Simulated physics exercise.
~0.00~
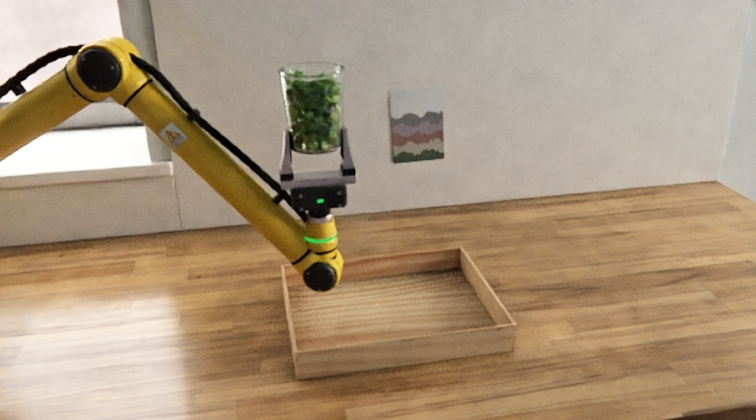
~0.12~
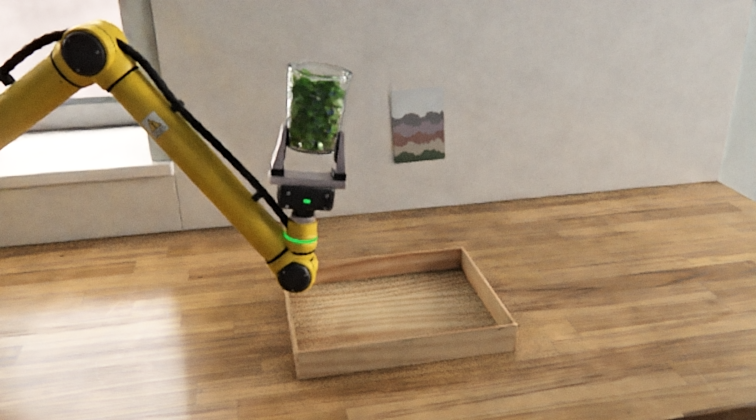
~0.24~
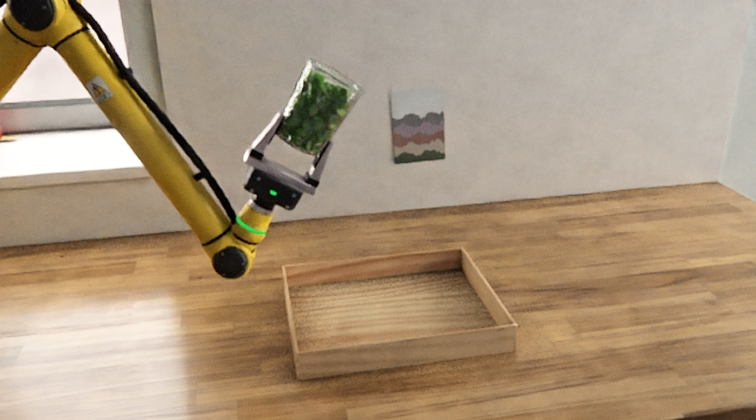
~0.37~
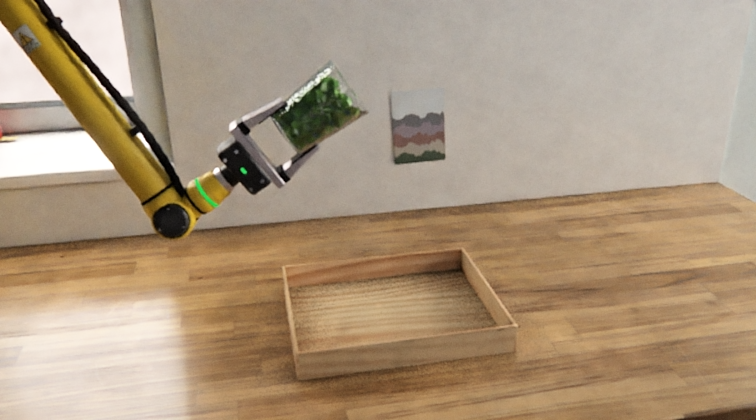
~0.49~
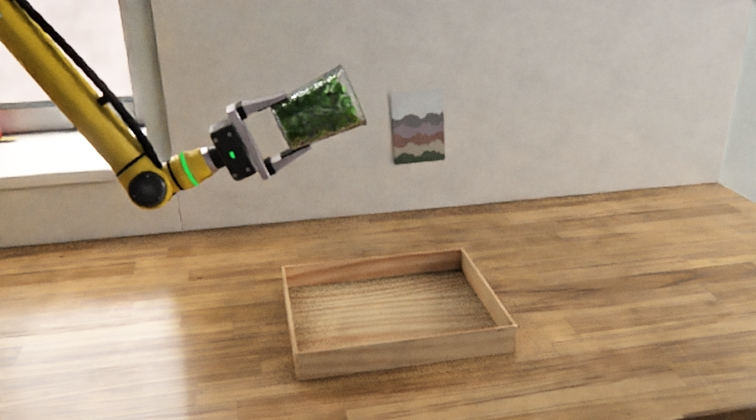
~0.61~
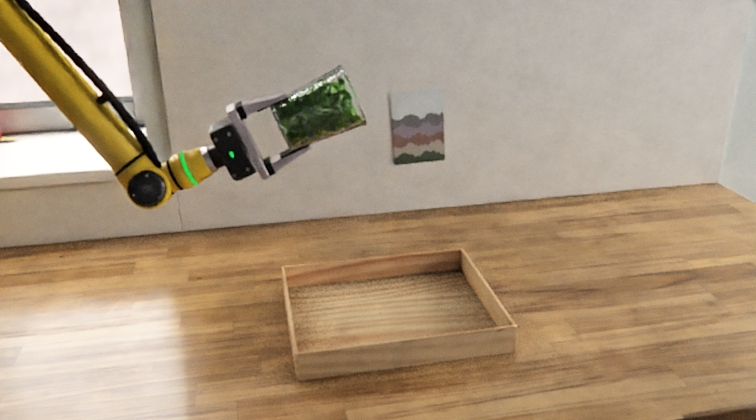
A wooden table top against a pale wall, with a bright window at the left, is seen from the front and slightly above by a camera that stays still. A yellow robot arm grips a clear glass tumbler of chopped green vegetables above an open wooden tray, left of a small wavy-striped picture. The arm draws back leftward while tilting the tumbler steeply to the right, then holds nearly motionless.
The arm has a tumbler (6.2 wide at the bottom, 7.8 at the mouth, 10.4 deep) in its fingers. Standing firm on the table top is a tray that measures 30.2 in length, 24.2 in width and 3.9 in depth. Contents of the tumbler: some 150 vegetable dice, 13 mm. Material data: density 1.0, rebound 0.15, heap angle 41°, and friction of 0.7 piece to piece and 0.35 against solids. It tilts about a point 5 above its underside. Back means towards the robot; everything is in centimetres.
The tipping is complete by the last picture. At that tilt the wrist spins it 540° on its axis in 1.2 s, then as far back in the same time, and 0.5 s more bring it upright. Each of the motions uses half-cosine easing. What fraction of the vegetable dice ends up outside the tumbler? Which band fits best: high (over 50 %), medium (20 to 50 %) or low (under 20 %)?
The low band fits best.
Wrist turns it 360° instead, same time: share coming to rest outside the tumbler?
10 %.
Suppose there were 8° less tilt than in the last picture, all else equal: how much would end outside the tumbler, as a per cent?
In that case I'd say some 5 per cent.
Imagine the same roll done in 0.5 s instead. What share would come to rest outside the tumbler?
You'd be looking at some 5 per cent.
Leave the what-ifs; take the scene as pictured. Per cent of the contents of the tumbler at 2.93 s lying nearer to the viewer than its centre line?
60 per cent or thereabouts.
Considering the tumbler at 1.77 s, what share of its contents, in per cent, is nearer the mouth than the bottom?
Close to 50 per cent lies in the mouth half.
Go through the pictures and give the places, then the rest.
In the first picture, tumbler middle at (314, 110), upright; upper third of the load around (314, 88), from x 290 to 335, top at y 75; 148 in the tumbler.
In the second picture, tumbler middle at (315, 110), tipped 9°; upper third of the load around (317, 89), from x 295 to 340, top at y 75.
In the third picture, tumbler middle at (316, 110), tipped 32°; upper third of the load around (320, 91), from x 285 to 345, top at y 75.
In the fourth picture, tumbler middle at (317, 111), tipped 56°; upper third of the load around (325, 95), from x 280 to 355, top at y 75.
In the fifth picture, tumbler middle at (316, 112), tipped 69°; upper third of the load around (323, 98), from x 280 to 355, top at y 80.
In the sixth picture, tumbler middle at (316, 112), tipped 69°; upper third of the load around (323, 99), from x 280 to 360, top at y 80; 148 in the tumbler.
After 1.77 s, tipped 69°, highest piece 37 above the table; 142 in the tumbler, 6 in the tray.
After 2.93 s, tipped 69°, highest piece 36 above the table; 135 in the tumbler, 10 in the tray, 3 in flight or on a rim.
After 3.71 s, upright, highest piece 38 above the table; 131 in the tumbler, 17 in the tray.
After 4.41 s, upright, highest piece 38 above the table; 131 in the tumbler, 17 in the tray.
At rest, 131 in the tumbler, 17 in the tray. That is 11 % outside the tumbler.
